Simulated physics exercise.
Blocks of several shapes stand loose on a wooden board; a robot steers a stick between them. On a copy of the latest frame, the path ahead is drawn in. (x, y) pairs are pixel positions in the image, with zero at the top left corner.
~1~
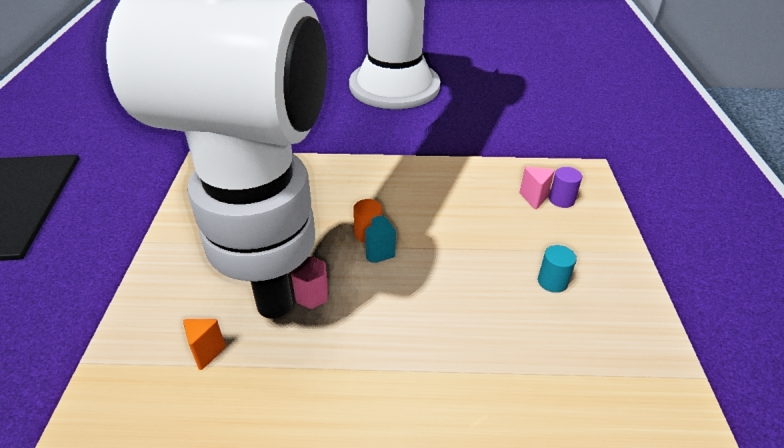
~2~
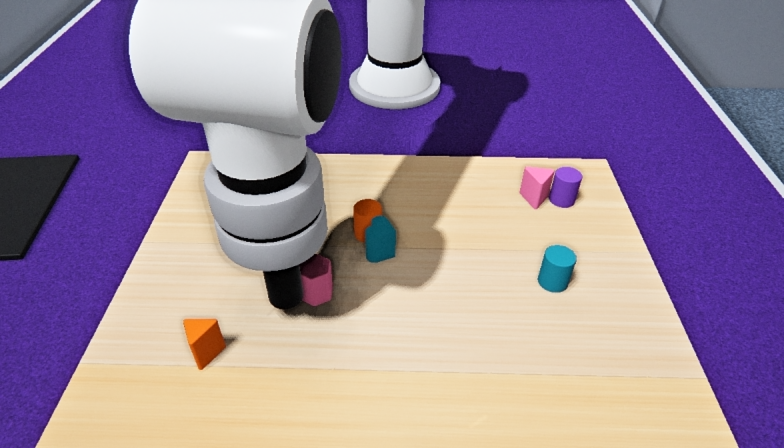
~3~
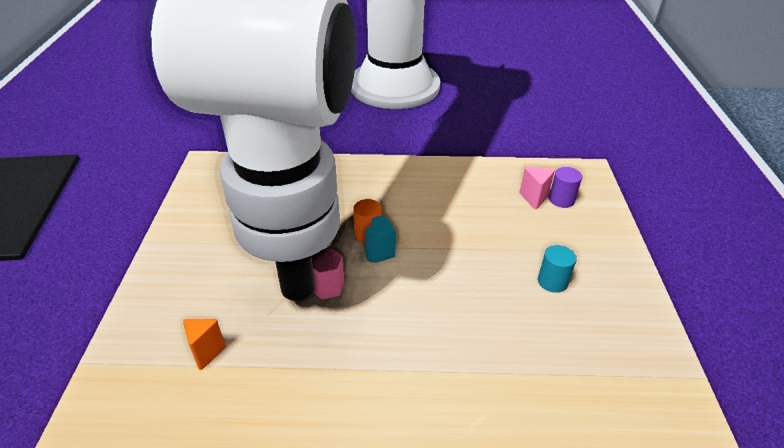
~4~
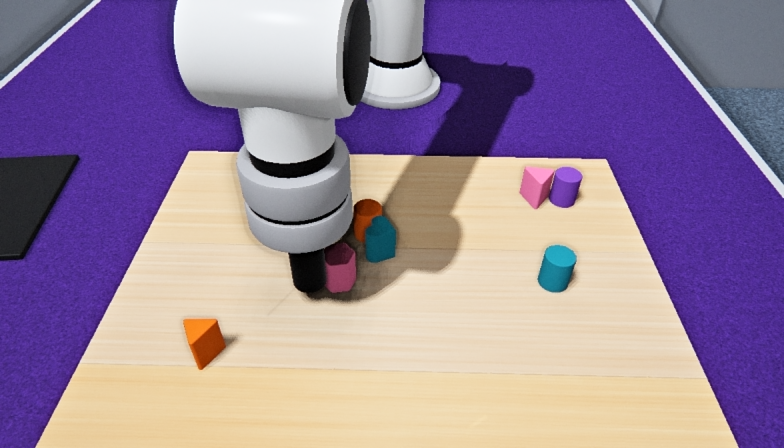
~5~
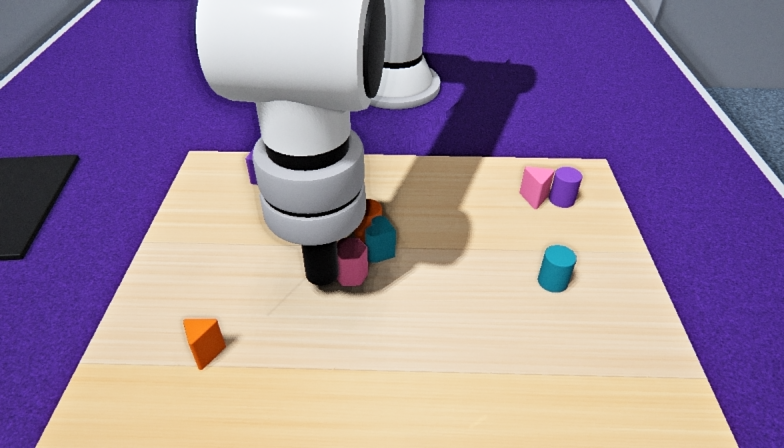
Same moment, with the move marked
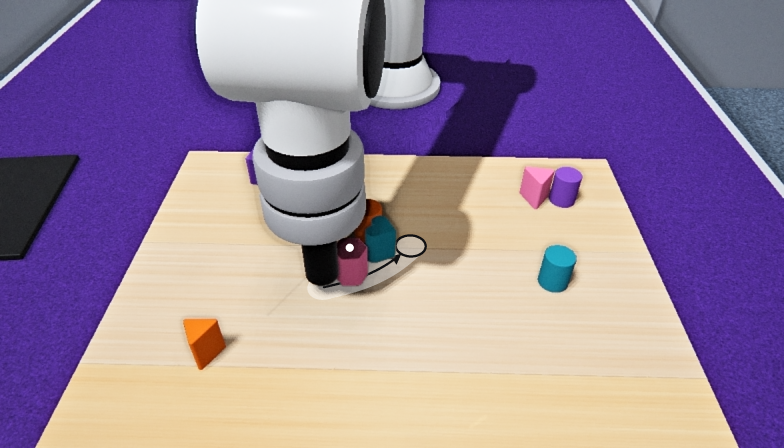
The footage shows a white robot arm steering a black stick across a wooden board, pushing a pink hexagonal block right and slightly away from the viewer, up close to the orange and turquoise blocks, while other blocks stay still.
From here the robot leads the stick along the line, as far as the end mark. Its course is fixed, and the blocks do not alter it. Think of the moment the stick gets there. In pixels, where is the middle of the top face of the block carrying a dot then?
I'd say the block carrying a dot ends with its top centre at (437, 210).
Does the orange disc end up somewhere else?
That would be a no.
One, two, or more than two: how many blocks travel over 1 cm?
The result: Two blocks.
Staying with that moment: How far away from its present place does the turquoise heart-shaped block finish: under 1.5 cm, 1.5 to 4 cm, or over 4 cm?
It will move more than 4 cm.
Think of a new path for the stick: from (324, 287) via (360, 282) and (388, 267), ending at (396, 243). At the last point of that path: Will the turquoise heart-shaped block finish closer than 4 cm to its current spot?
Short answer: No.
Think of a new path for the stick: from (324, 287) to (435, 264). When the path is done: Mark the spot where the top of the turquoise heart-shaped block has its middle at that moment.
At (405, 203).
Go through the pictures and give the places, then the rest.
The first picture shows lower end of the stick at (275, 305), tops of blocks, pink hexagonal block at (309, 268), orange disc at (367, 207), turquoise heart-shaped block at (380, 226).
The second picture shows stick at (286, 297), pink hexagonal block at (313, 266).
The third picture shows stick at (298, 288), pink hexagonal block at (325, 259).
The fourth picture shows stick at (310, 281), pink hexagonal block at (337, 254).
The fifth picture shows stick at (322, 274), pink hexagonal block at (350, 248), orange disc at (367, 207), turquoise heart-shaped block at (380, 226).
The drawn path runs from (324, 287) via (358, 278) and (388, 264), ending at (411, 246); the dot is on the pink hexagonal block.
The first path, step by step. One third of the way, stick at (358, 265); pink hexagonal block at (382, 236), turned 20° anticlockwise; turquoise heart-shaped block at (395, 215).
Two thirds of the way, stick at (388, 250); pink hexagonal block at (411, 222), turned 20° anticlockwise; turquoise heart-shaped block at (413, 201), turned 45° anticlockwise.
At the end, stick at (411, 233); pink hexagonal block at (438, 210); orange disc not moved; turquoise heart-shaped block at (419, 194), turned 115° anticlockwise.
